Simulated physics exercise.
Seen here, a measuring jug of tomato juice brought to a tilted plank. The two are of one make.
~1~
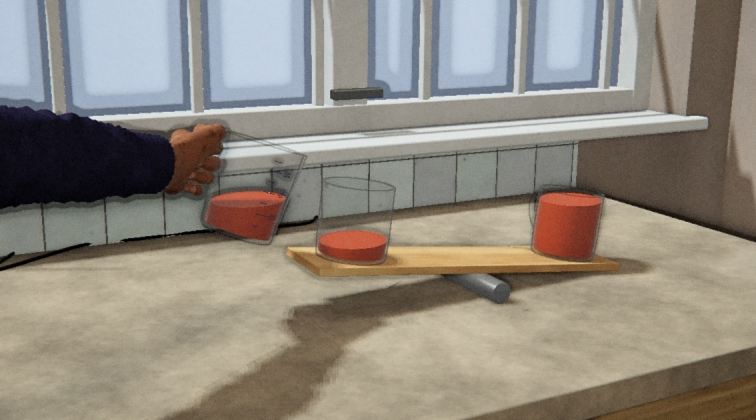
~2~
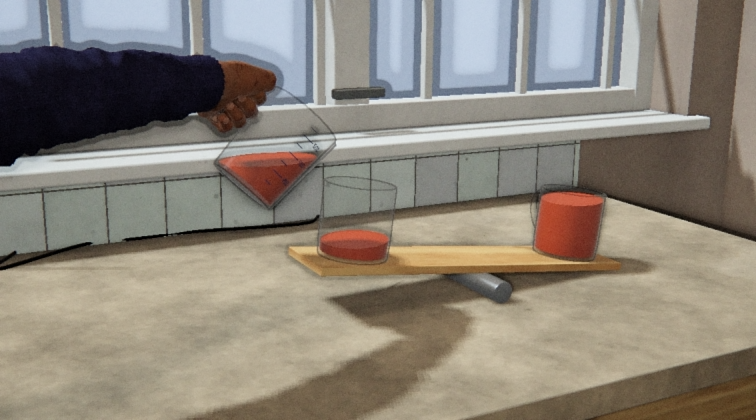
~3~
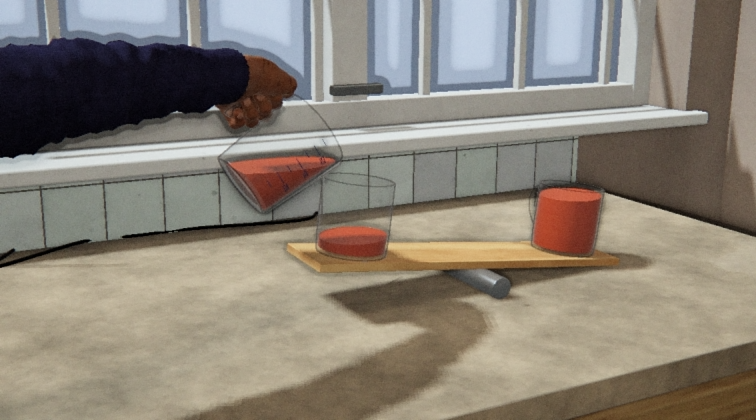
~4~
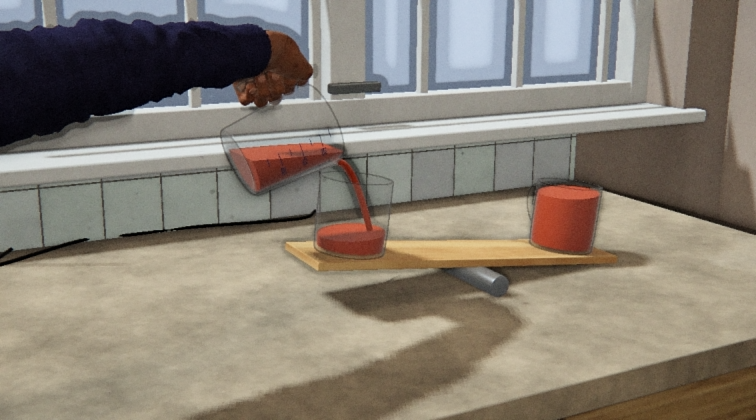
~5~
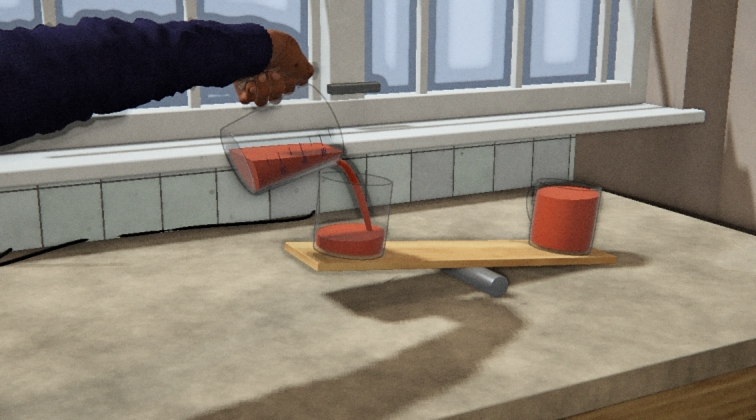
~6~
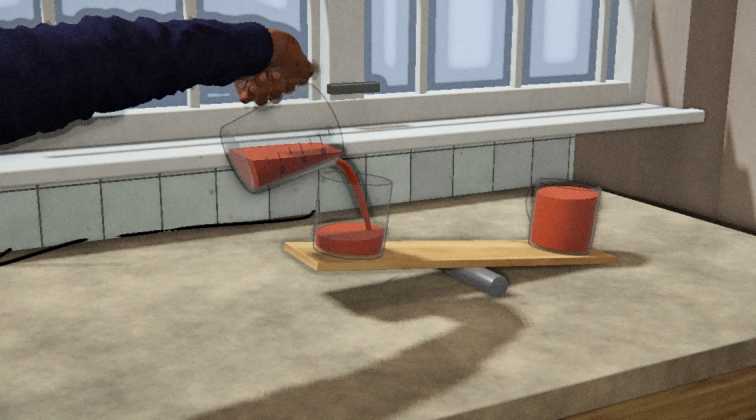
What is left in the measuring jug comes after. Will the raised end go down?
In the end the plank stays as it is.
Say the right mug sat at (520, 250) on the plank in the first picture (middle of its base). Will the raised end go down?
In that case: Flips.
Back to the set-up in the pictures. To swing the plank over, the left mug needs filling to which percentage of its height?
Some 80 per cent.
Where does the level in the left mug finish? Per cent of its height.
I make it 55 per cent.
Shortly, the left mug is about a third full; the plank leans as before.
Then, the left mug is about half full; the plank leans as before.
At the finish, the left mug is about half full; the plank leans as before.
